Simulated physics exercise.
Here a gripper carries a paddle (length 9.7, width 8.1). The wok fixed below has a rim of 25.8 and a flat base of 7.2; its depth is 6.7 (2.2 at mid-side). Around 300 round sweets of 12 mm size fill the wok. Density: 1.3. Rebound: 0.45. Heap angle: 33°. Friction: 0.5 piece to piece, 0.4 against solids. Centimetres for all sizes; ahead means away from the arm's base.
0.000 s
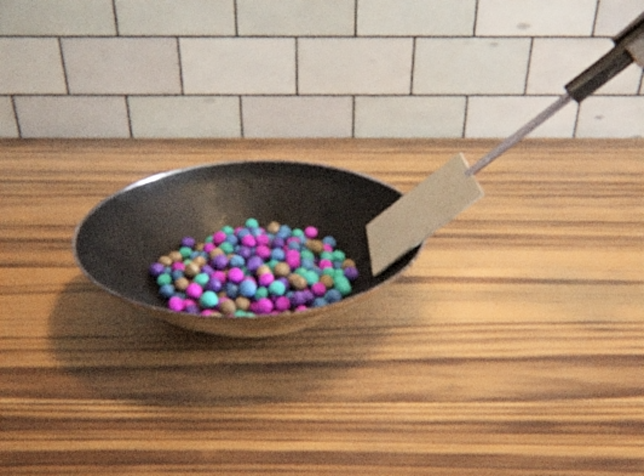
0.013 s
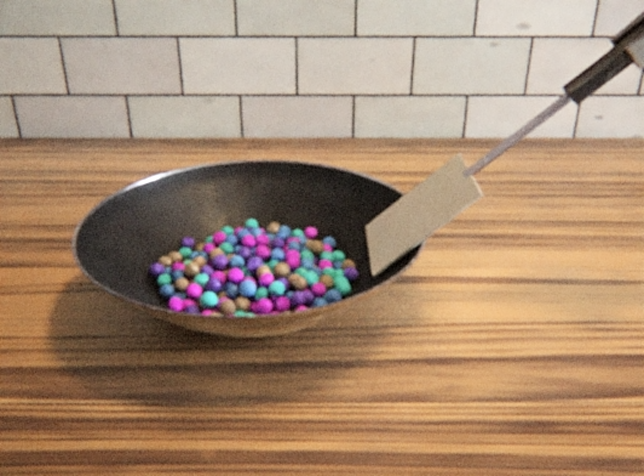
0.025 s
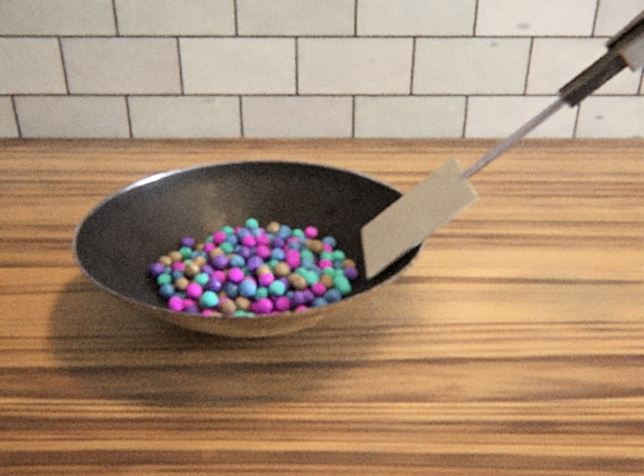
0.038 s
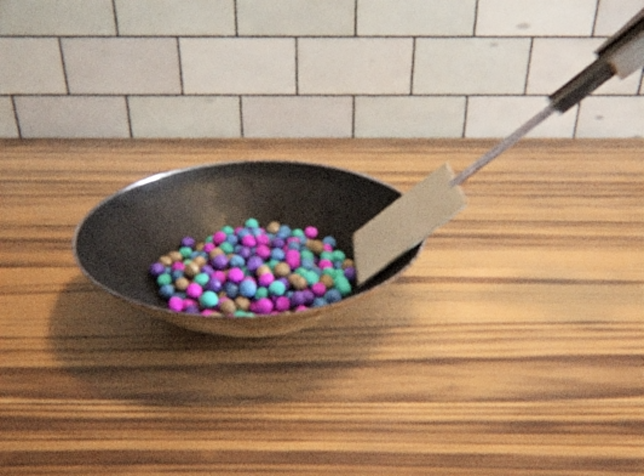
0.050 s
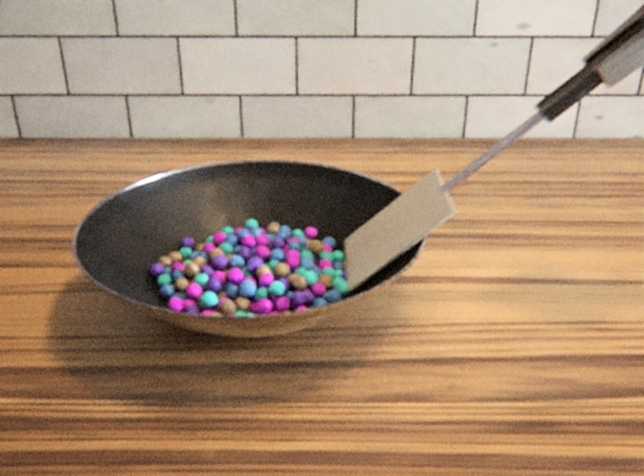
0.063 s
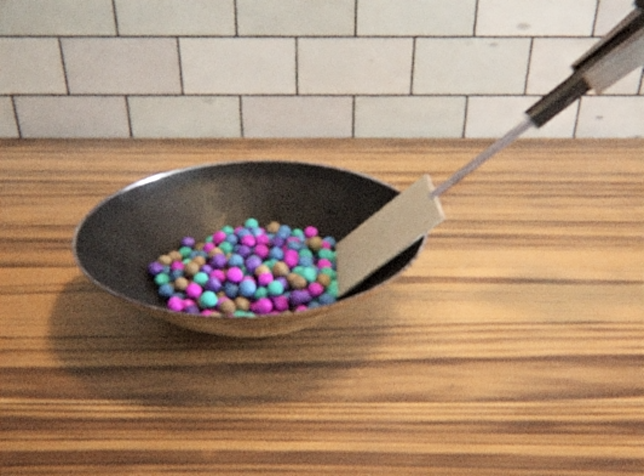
A flat paddle held by a gripper sat still at first, then slid slowly down and to the left inside a dark wok, up against the right edge of a heap of colorful round sweets.
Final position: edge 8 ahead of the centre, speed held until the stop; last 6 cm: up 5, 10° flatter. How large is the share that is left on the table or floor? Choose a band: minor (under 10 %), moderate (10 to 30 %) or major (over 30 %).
Moderate.
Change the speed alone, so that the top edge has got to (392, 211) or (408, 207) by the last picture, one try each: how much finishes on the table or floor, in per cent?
Estimates: Near 45 %, near 40 %.
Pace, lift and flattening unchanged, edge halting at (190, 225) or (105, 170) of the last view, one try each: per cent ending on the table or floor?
I'd say some 5 per cent, then some 45 per cent.
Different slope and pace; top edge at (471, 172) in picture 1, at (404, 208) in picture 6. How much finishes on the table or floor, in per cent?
Around 40 per cent finishes there.
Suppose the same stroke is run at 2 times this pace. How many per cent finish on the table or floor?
45 %.
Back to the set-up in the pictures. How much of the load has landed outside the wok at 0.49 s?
I'd put it at around 10 per cent.
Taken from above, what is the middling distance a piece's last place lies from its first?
Around 5 cm, measured level.
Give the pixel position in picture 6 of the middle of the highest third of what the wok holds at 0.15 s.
(182, 257).
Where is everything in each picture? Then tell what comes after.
The first picture shows paddle top edge at (471, 172), sloping 42°; upper third of the load around (262, 265), from x 155 to 350, top at y 225; 298 in the wok.
The second picture shows paddle top edge at (471, 173), sloping 42°; upper third of the load around (262, 265), from x 155 to 350, top at y 225.
The third picture shows paddle top edge at (466, 176), sloping 42°; upper third of the load around (262, 265), from x 155 to 350, top at y 225.
The fourth picture shows paddle top edge at (456, 182), sloping 42°; upper third of the load around (262, 265), from x 155 to 350, top at y 225.
The fifth picture shows paddle top edge at (446, 189), sloping 42°; upper third of the load around (262, 264), from x 155 to 350, top at y 225.
The sixth picture shows paddle top edge at (435, 195), sloping 42°; upper third of the load around (257, 263), from x 155 to 345, top at y 225; 298 in the wok.
After 0.15 s, sloping 42°, highest piece 6 above the table; 298 in the wok.
After 0.24 s, sloping 38°, highest piece 8 above the table; 298 in the wok.
After 0.49 s, sloping 32°, highest piece 8 above the table; 240 in the wok, 31 on the table or floor, 27 on the blade or in flight.
After 1.54 s, sloping 32°, highest piece 6 above the table; 239 in the wok, 59 on the table or floor.
At rest, 239 in the wok, 59 on the table or floor. That is 20 % on the table or floor.
